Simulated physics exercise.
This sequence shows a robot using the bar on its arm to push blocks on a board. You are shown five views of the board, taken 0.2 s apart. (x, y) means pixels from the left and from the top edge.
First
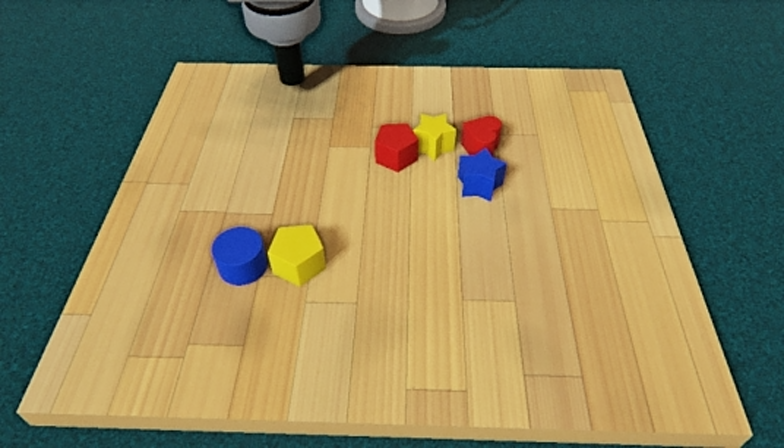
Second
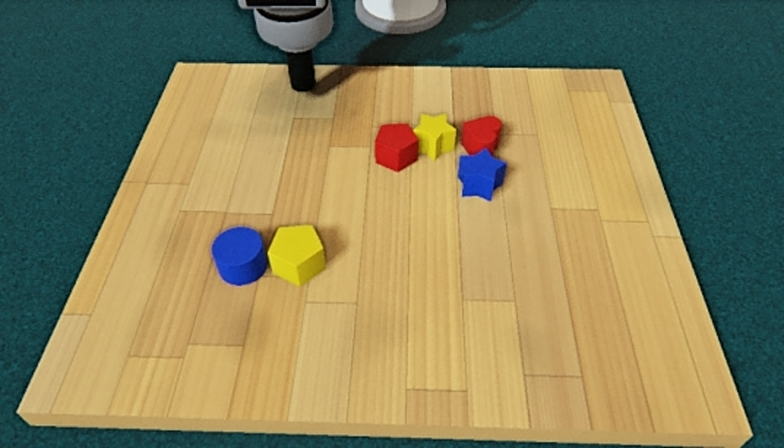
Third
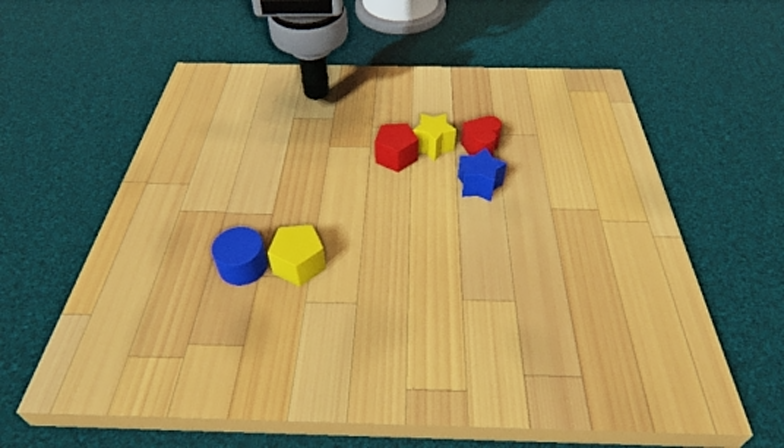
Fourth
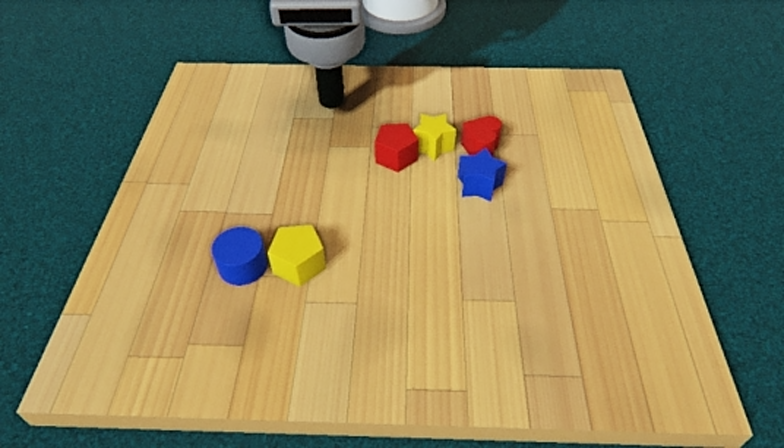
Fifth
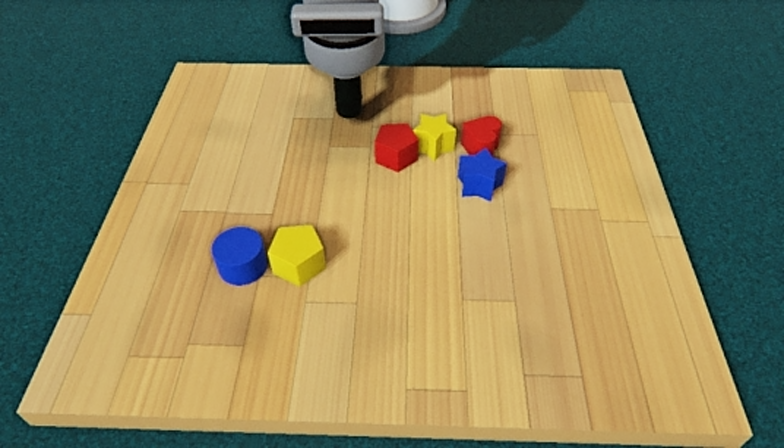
A robot arm moves its bar rightward and slightly down above still blocks on a board.
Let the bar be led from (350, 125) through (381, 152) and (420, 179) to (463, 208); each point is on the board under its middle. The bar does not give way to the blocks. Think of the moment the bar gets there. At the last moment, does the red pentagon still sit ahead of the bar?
Yes, that is what happens.
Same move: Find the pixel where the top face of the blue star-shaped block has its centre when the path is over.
In the picture, it is at (523, 169).
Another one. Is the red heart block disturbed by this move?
Left where it is.
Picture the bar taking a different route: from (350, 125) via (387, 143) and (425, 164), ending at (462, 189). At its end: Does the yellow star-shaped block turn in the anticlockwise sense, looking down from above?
Yes, that is how it ends up.
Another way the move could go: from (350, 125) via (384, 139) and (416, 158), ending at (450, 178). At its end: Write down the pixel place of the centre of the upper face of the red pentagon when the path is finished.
When the path ends, it will be at (423, 170).
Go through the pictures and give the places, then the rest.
The first picture shows bar's lower end at (293, 79); red pentagon at (396, 135); yellow star-shaped block at (434, 125); blue star-shaped block at (482, 164); red heart block at (484, 127).
The second picture shows bar at (304, 86); blocks still.
The third picture shows bar at (317, 93); blocks still.
The fourth picture shows bar at (332, 102); blocks still.
The fifth picture shows bar at (349, 111); red pentagon at (396, 135); yellow star-shaped block at (434, 125); blue star-shaped block at (482, 164); red heart block at (484, 127).
What follows on the original path. One third of the way, bar at (381, 139); red pentagon at (410, 145); yellow star-shaped block at (440, 127), turned 25° anticlockwise.
Two thirds of the way, bar at (421, 166); red pentagon at (455, 173); yellow star-shaped block at (444, 128), turned 50° anticlockwise; blue star-shaped block at (493, 167), turned 15° anticlockwise.
At the end, bar at (464, 195); red pentagon at (506, 194), turned 40° anticlockwise; yellow star-shaped block at (444, 128), turned 50° anticlockwise; blue star-shaped block at (523, 169), turned 55° anticlockwise; red heart block still.
